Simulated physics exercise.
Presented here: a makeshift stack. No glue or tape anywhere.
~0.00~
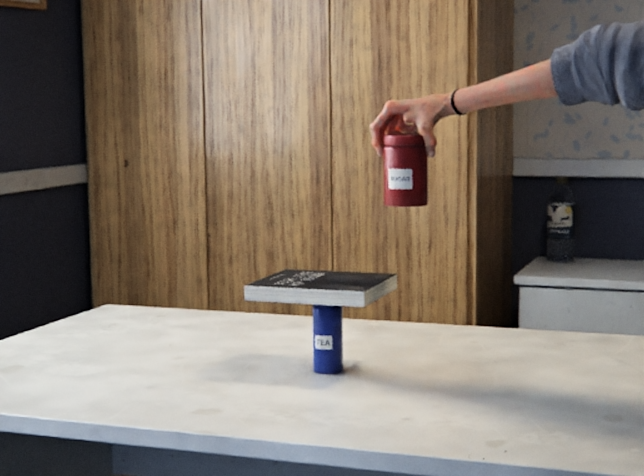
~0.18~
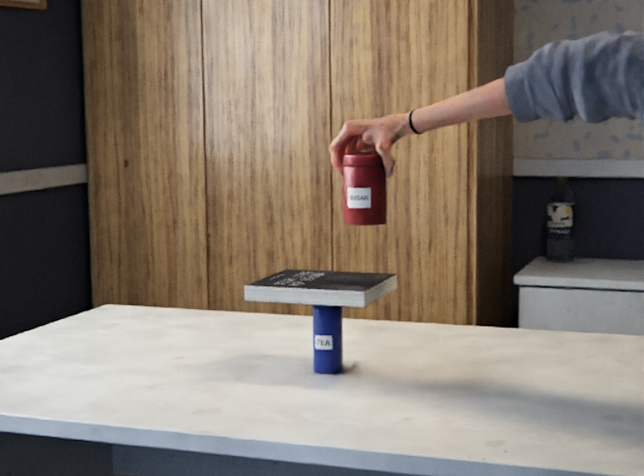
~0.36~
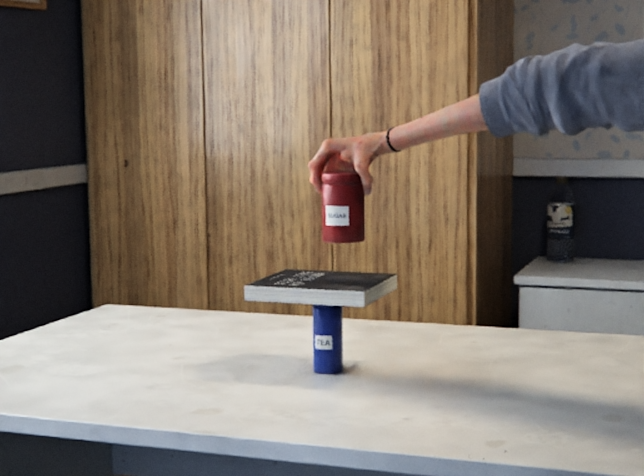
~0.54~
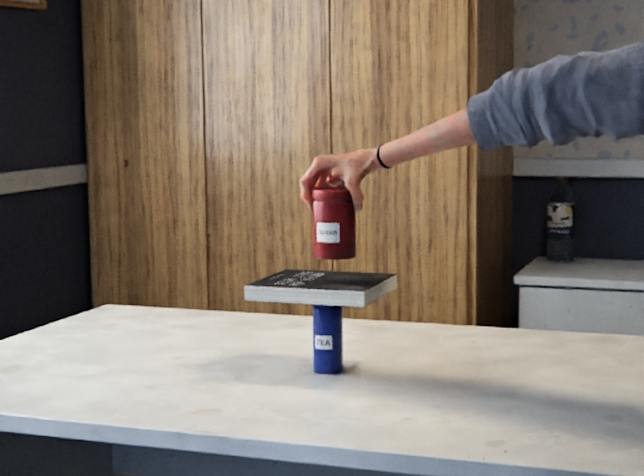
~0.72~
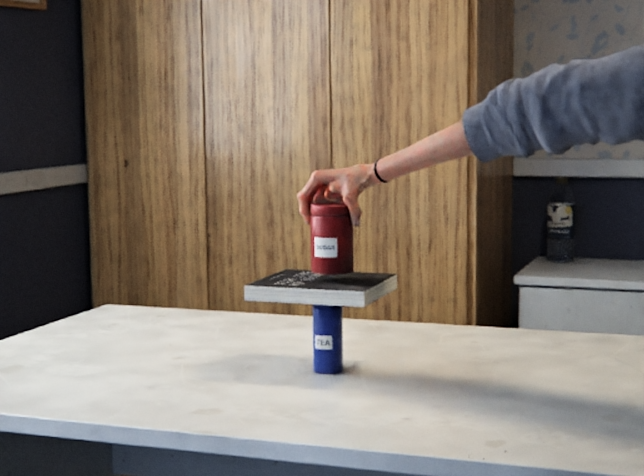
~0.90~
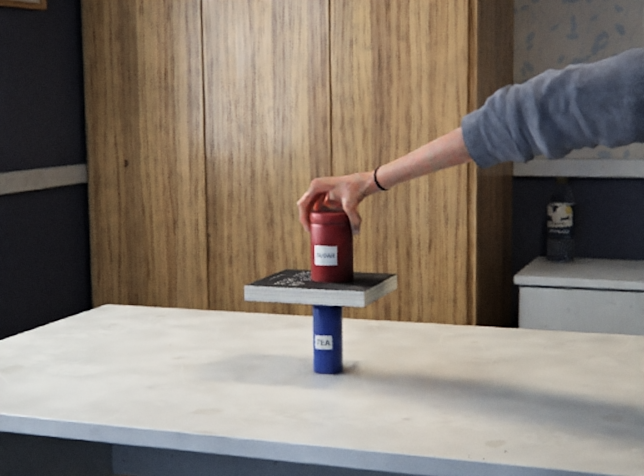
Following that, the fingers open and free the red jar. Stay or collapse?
The stack will stay as built.
By 1.10 s, all is still.
By 1.30 s, red jar resting near (332, 247).
When it is over (2.0 s), all 3 as before. End places, in pixels of the last picture, red jar near (332, 247). The stack stays up.
